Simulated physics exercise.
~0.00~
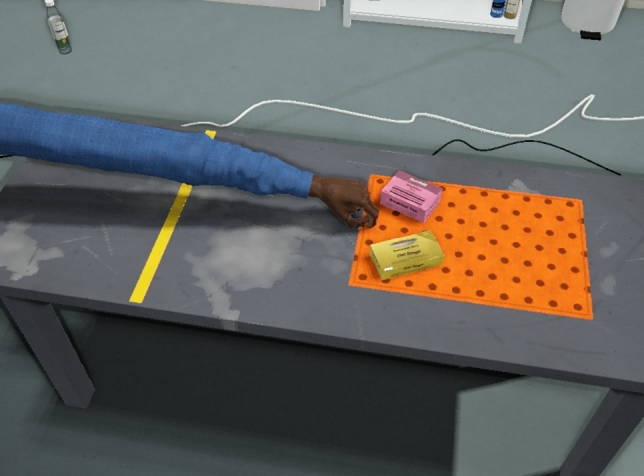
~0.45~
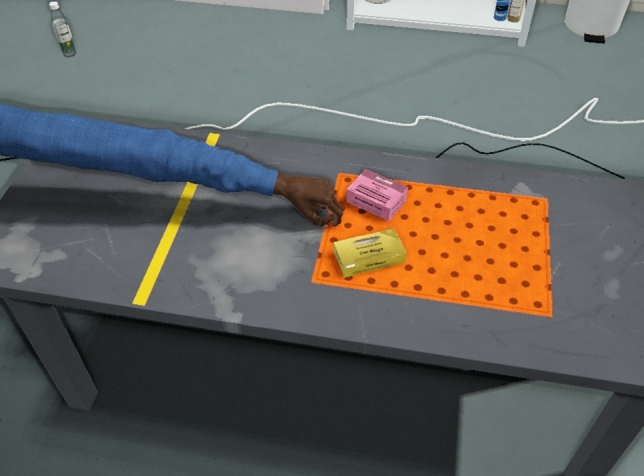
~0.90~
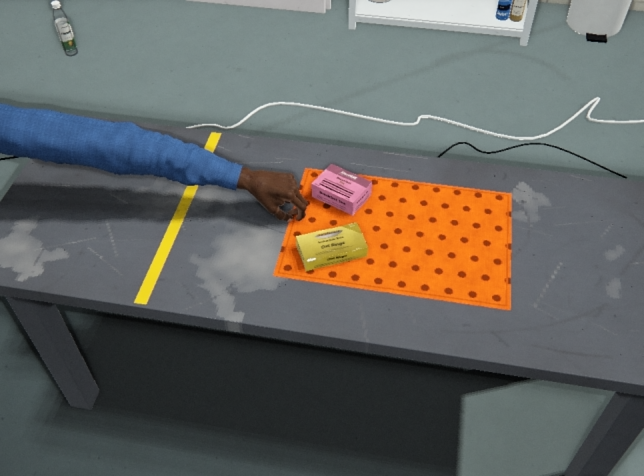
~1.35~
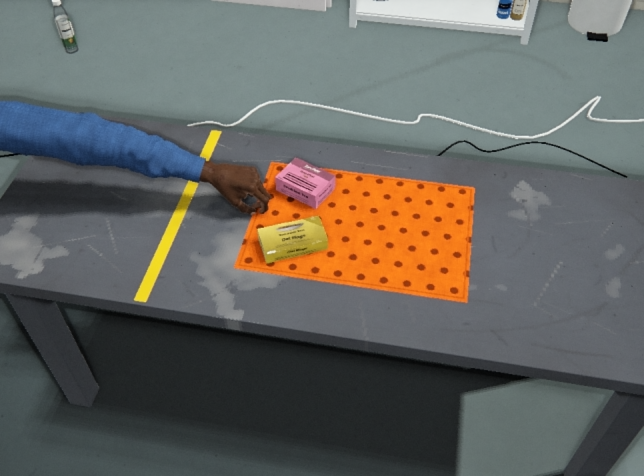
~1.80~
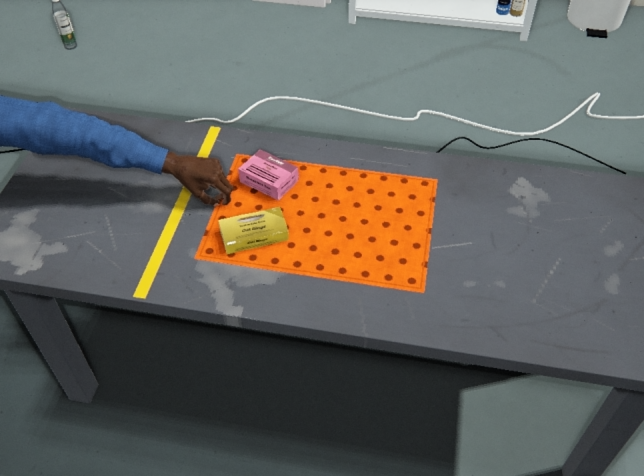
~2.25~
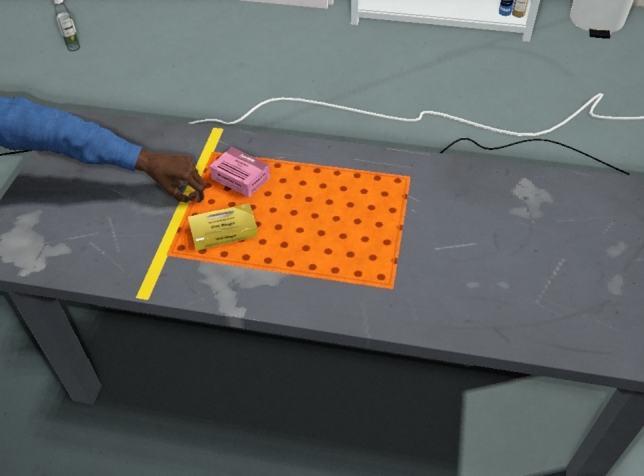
A bright orange cloth with dark dots lies on a worn grey table, seen from above at an angle that sways slightly. A yellow packet rests near its left edge, with a pink packet just behind it. Reaching in from the left, a blue-sleeved arm has its hand at the cloth's left edge and draws it steadily leftward, both packets riding along. The cloth nears a yellow strip of tape, while a white cable lies along the back. Finally the cloth's edge reaches the tape, with both packets still sitting on it.
